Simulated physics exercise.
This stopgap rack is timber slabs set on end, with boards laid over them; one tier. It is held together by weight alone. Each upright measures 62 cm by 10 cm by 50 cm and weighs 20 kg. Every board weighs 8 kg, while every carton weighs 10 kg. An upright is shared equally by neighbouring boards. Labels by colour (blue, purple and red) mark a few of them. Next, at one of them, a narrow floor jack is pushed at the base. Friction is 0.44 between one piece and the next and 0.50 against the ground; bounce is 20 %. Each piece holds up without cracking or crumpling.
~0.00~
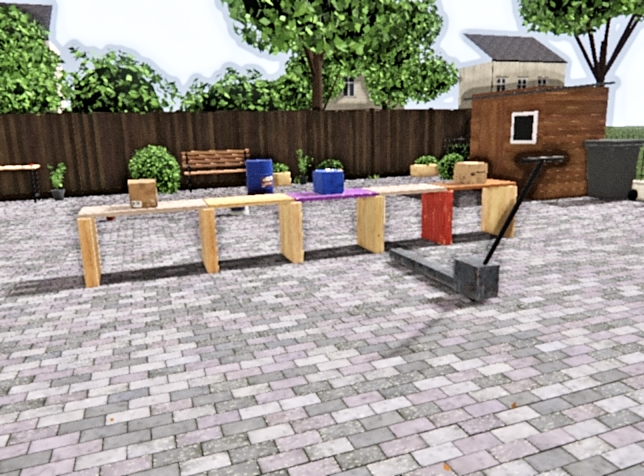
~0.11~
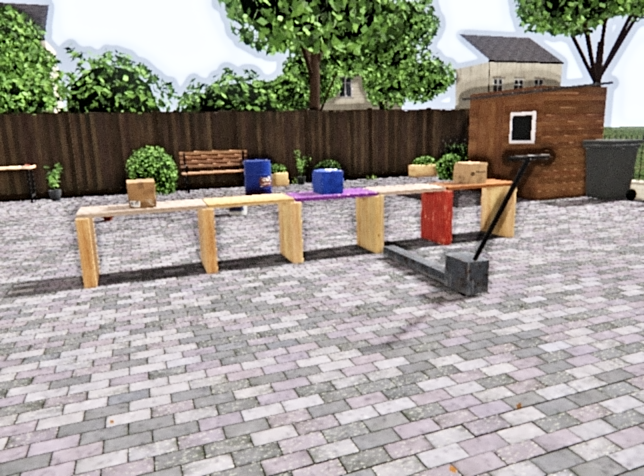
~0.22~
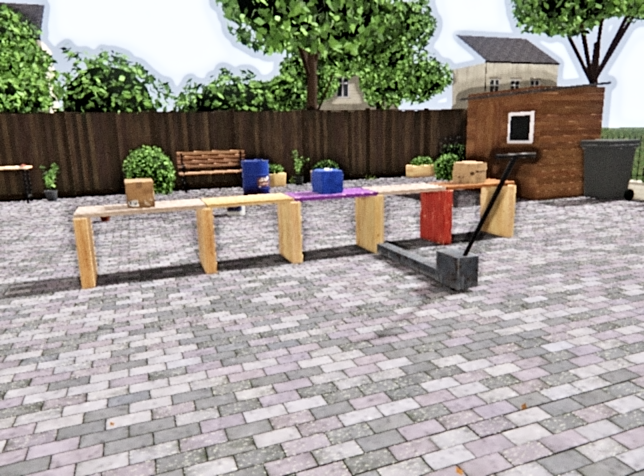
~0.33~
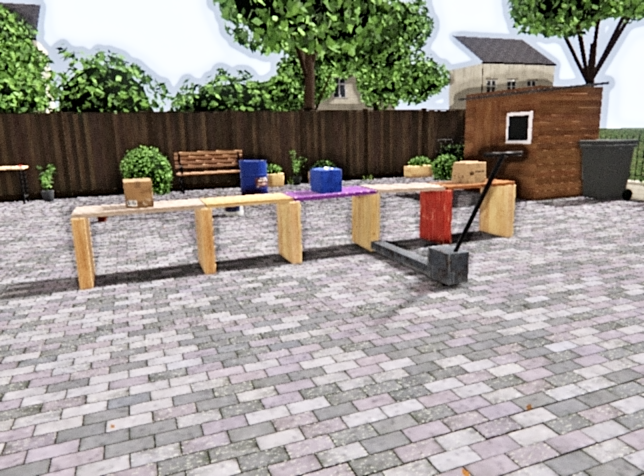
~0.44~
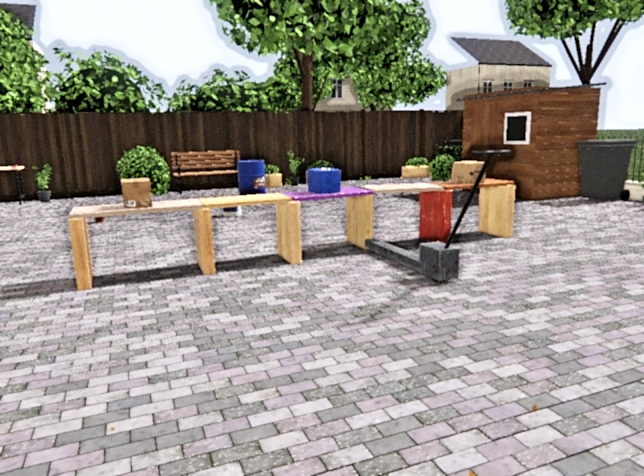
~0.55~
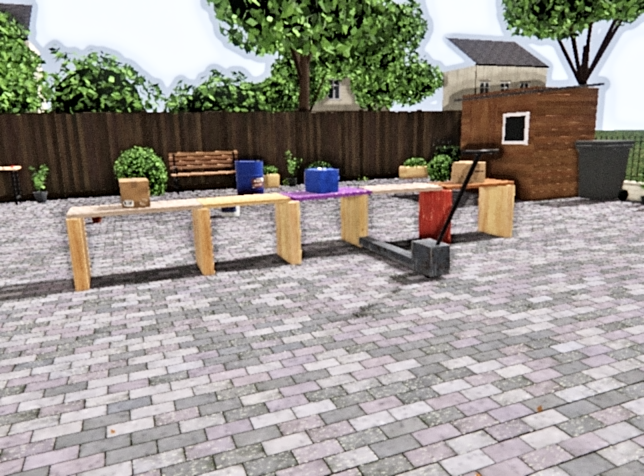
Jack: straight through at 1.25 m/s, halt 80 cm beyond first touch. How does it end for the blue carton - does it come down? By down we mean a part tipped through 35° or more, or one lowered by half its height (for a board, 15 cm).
The blue carton ends up down.
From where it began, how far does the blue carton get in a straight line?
It finishes around 75 cm from its starting point.
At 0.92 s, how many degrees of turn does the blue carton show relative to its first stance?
About 40°.
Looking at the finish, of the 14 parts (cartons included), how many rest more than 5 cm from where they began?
Answer: 6.
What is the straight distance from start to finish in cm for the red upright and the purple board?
Estimate: Red near 0 cm, purple near 60 cm.
By 0.72 s, none of the 14 pieces down, 6 disturbed; blue carton tilted 5°; purple board tilted 5°.
By 0.92 s, 2 of the 14 pieces down; blue carton tilted 41°, 31 cm lower; purple board tilted 41°, 31 cm lower.
By 1.78 s, 3 of the 14 pieces down; blue carton tilted 45°, 61 cm lower; purple board tilted 30°, 39 cm lower.
By 2.68 s, 5 of the 14 pieces down; blue carton tilted 44°, 61 cm lower; purple board tilted 7°, 55 cm lower.
When it is over (4.4 s), 5 of the 14 pieces down; blue carton tilted 18°, 63 cm lower; purple board tilted 8°, 56 cm lower; red upright unmoved. In pixels of the last frame, middles, blue carton near (337, 233), purple board near (304, 246).
